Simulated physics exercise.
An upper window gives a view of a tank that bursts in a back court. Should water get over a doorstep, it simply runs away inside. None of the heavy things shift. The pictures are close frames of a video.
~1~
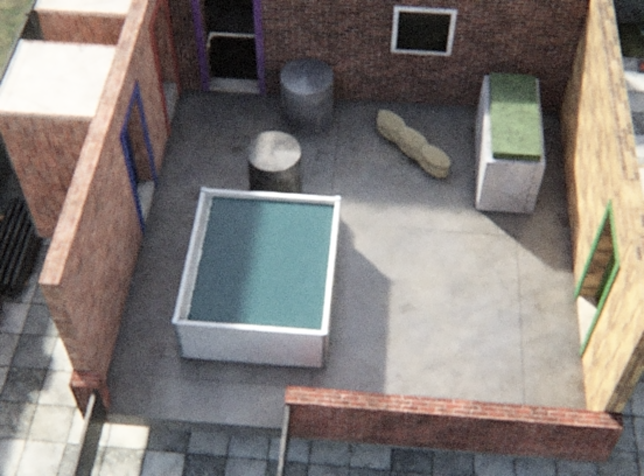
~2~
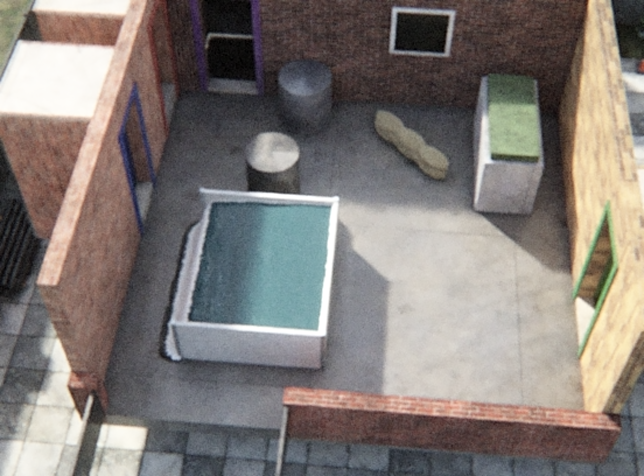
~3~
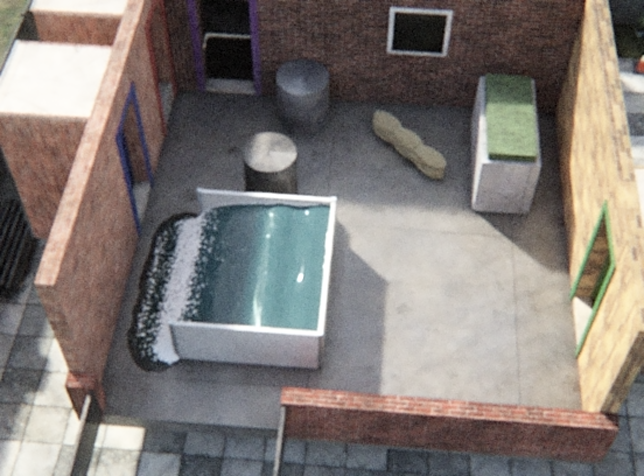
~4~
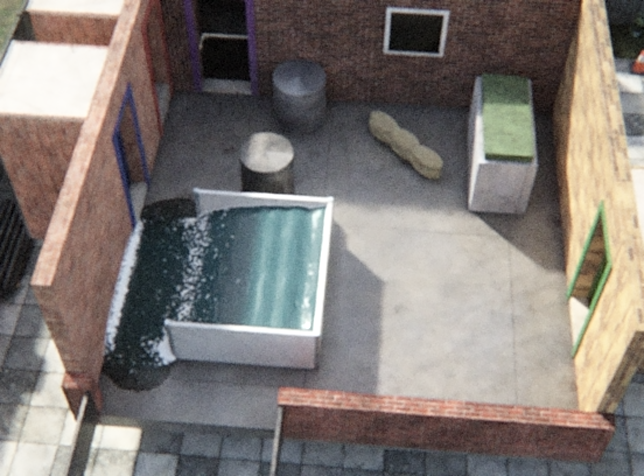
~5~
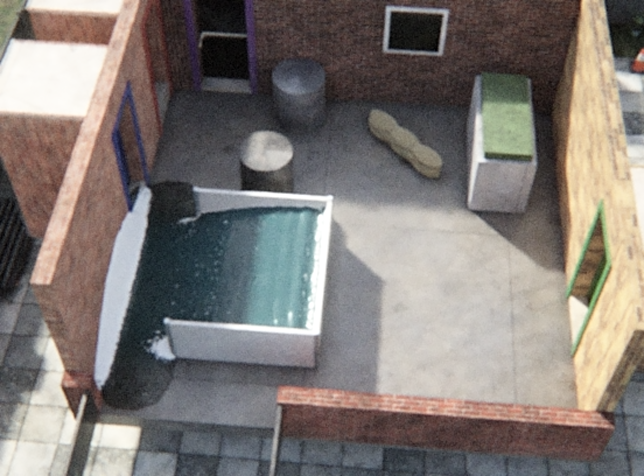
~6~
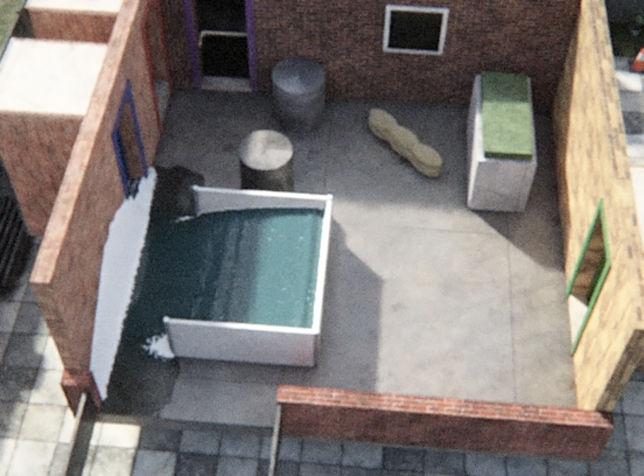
Water bursting from the left side of a white-walled tank in a brick courtyard, spreading across paving and surging against the left wall.
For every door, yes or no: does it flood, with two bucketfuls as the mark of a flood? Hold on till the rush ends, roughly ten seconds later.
Blue door: Yes, red door: No, purple door: Yes, green door: No.
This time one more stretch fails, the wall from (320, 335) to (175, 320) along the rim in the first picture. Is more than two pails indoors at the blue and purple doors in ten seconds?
Result: Blue stays unflooded, purple stays unflooded.
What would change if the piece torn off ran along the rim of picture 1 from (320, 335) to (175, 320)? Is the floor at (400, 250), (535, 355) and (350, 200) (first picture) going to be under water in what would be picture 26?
Going in your order, I'd say still bare, then drenched, then still bare.
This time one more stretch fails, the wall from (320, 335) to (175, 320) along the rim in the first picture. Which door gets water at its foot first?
You want the door marked green.
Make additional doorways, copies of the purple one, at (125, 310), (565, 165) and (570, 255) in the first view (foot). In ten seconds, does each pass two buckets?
Crosses the line; stays below the line; stays below the line.
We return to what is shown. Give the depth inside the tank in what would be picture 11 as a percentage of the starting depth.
Near 46 in a hundred.
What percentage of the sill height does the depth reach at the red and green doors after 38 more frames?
Some 40 percent and then some 0 percent.
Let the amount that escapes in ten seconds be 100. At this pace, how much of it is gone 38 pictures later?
Roughly 85 %.
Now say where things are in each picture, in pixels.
Still water in the water tank at (261, 261), in the first frame.
The front is at (177, 360), out from the gap at (195, 279), in the second frame.
The front is at (148, 365), out from the gap at (193, 279), in the third frame.
Water pours out at (189, 281) and has run to a hidden place, in the fourth frame.
The front is at a hidden place, out from the gap at (189, 280), in the fifth frame.
The front is at (152, 168), out from the gap at (189, 279), in the sixth frame.
A moment on, water covers 20 % of the floor; the blue door over two buckets in, the red door wet at the sill, nothing in, the purple door not reached, the green door not reached.
Next, water covers 30 % of the floor; the blue door far over two buckets in, the red door wet at the sill, nothing in, the purple door over two buckets in, the green door not reached.
Then, water covers 30 % of the floor; the blue door far over two buckets in, the red door wet at the sill, nothing in, the purple door far over two buckets in, the green door not reached.
Later, water covers 50 % of the floor; the blue door far over two buckets in, the red door wet at the sill, nothing in, the purple door far over two buckets in, the green door not reached.
In the end, water covers 75 % of the floor; the blue door far over two buckets in, the red door wet at the sill, nothing in, the purple door far over two buckets in, the green door wet at the sill, nothing in.
